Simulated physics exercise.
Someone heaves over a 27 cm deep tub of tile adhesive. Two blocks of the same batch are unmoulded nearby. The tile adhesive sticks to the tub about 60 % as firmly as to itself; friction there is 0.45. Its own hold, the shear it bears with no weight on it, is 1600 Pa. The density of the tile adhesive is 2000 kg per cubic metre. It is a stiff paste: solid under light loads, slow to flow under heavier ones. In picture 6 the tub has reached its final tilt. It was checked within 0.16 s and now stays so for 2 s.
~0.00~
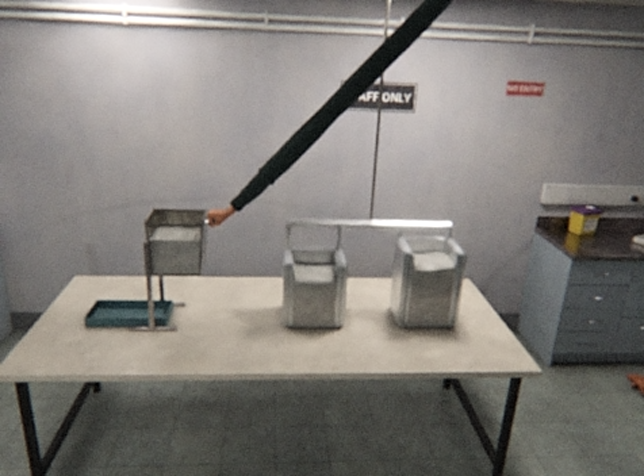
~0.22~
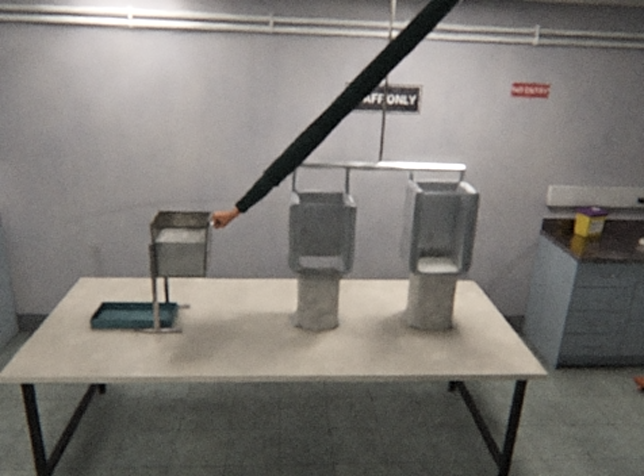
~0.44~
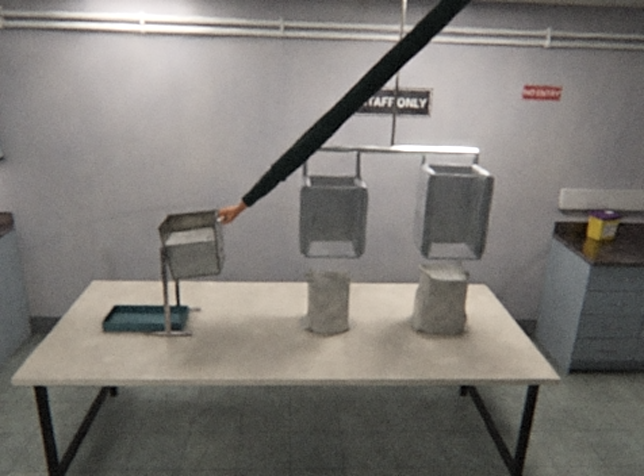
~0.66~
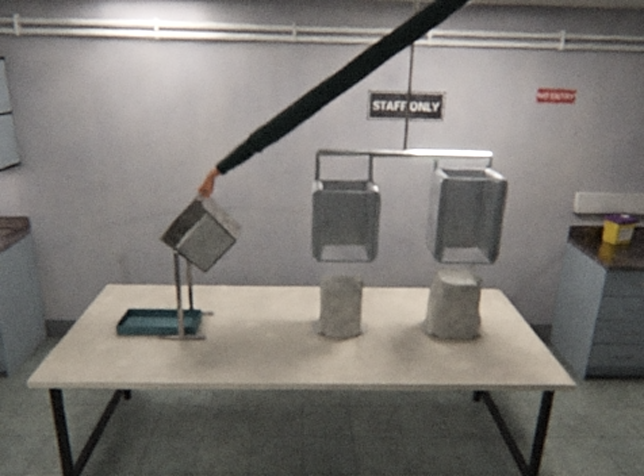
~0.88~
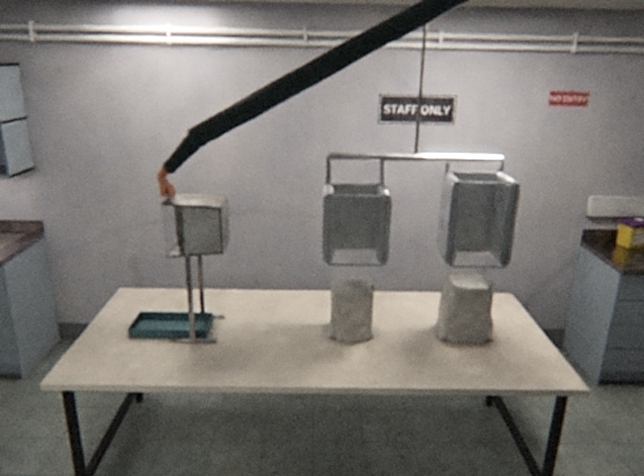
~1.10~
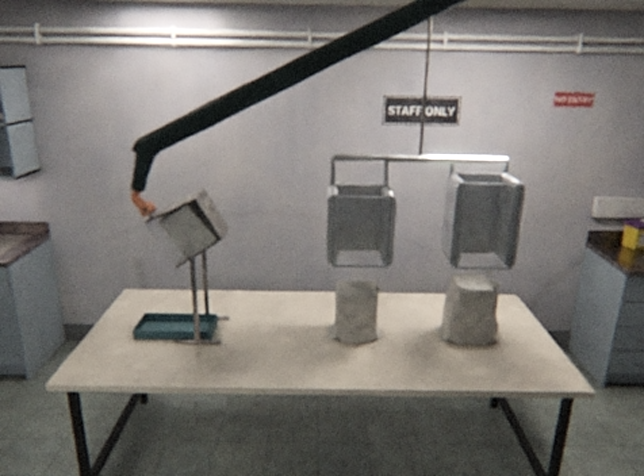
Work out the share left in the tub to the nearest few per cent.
It comes to some 0 %.
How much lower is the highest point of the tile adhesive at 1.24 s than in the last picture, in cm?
Some 7 cm.
By 1.24 s, the tub is at 120 degrees and holds 90 %.
By 1.41 s, the tub is at 120 degrees and holds 13 %.
By 1.58 s, the tub is at 120 degrees and holds 0 %.
By 1.75 s, the tub is at 120 degrees and holds 0 %.
By 3.10 s, at the end, the tub is at 120 degrees and holds 0 %.
